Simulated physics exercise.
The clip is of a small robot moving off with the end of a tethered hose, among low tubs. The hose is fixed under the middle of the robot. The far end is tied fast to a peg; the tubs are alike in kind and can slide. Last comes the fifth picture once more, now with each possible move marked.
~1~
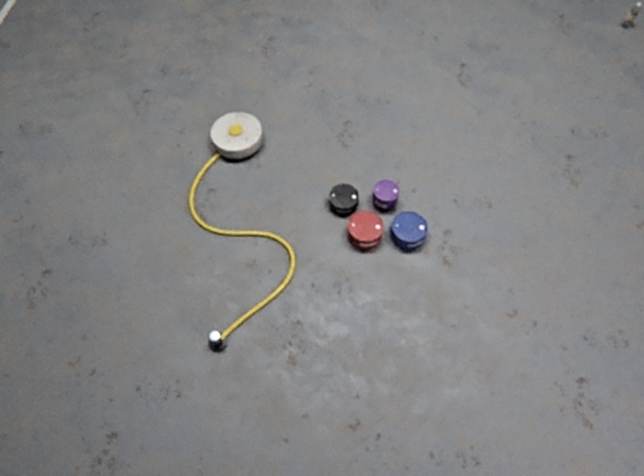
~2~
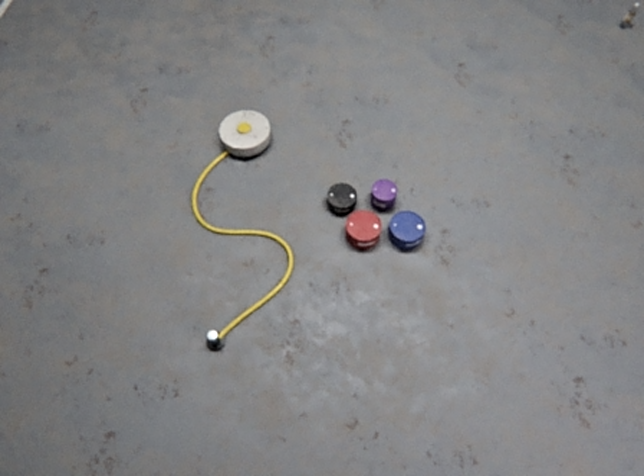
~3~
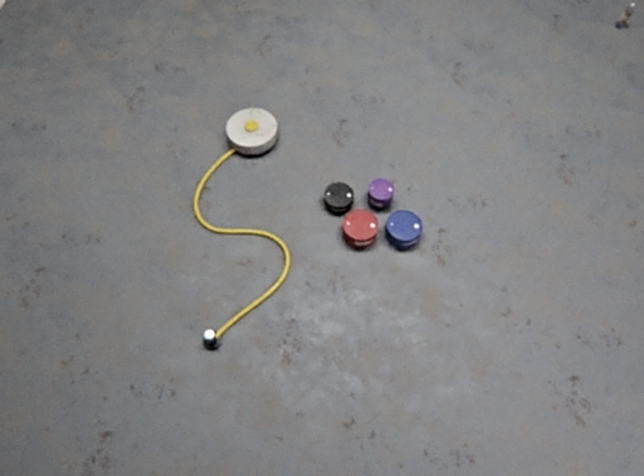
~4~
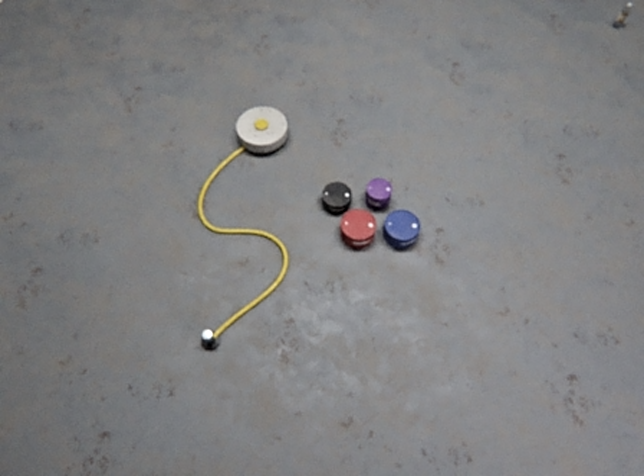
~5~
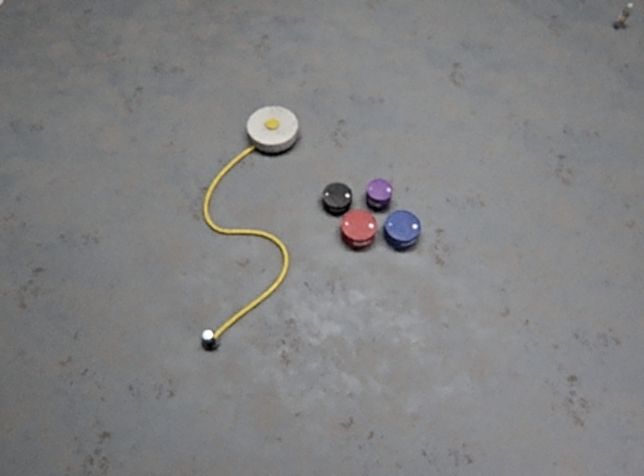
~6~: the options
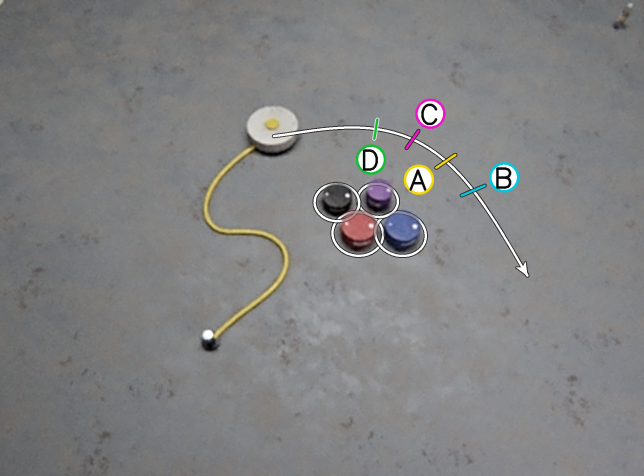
A round white robot with a yellow hose trailing behind it slid slowly to the right, drawing the upper part of the hose along, while four small colored tubs sat clustered nearby.
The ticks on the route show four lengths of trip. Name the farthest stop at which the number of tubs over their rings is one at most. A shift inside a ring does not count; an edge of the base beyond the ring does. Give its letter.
B is the last stop within the limit.
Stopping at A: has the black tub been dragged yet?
No.
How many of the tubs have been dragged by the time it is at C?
The count is none.
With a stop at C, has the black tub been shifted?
No.
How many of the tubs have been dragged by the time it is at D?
The count is none.
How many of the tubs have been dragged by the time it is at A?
The count is none.
On the marked copy, A at (446, 161); B at (473, 191); C at (413, 139); D at (376, 129); the route from (274, 136) via (430, 149) to (528, 276).
Following B. Soon after the start, robot (350, 122).
Later, robot (427, 140).
In the end, robot (476, 185); none over the rings.
As for the rest, A is within the limit but short; C is within the limit but short; D is within the limit but short.
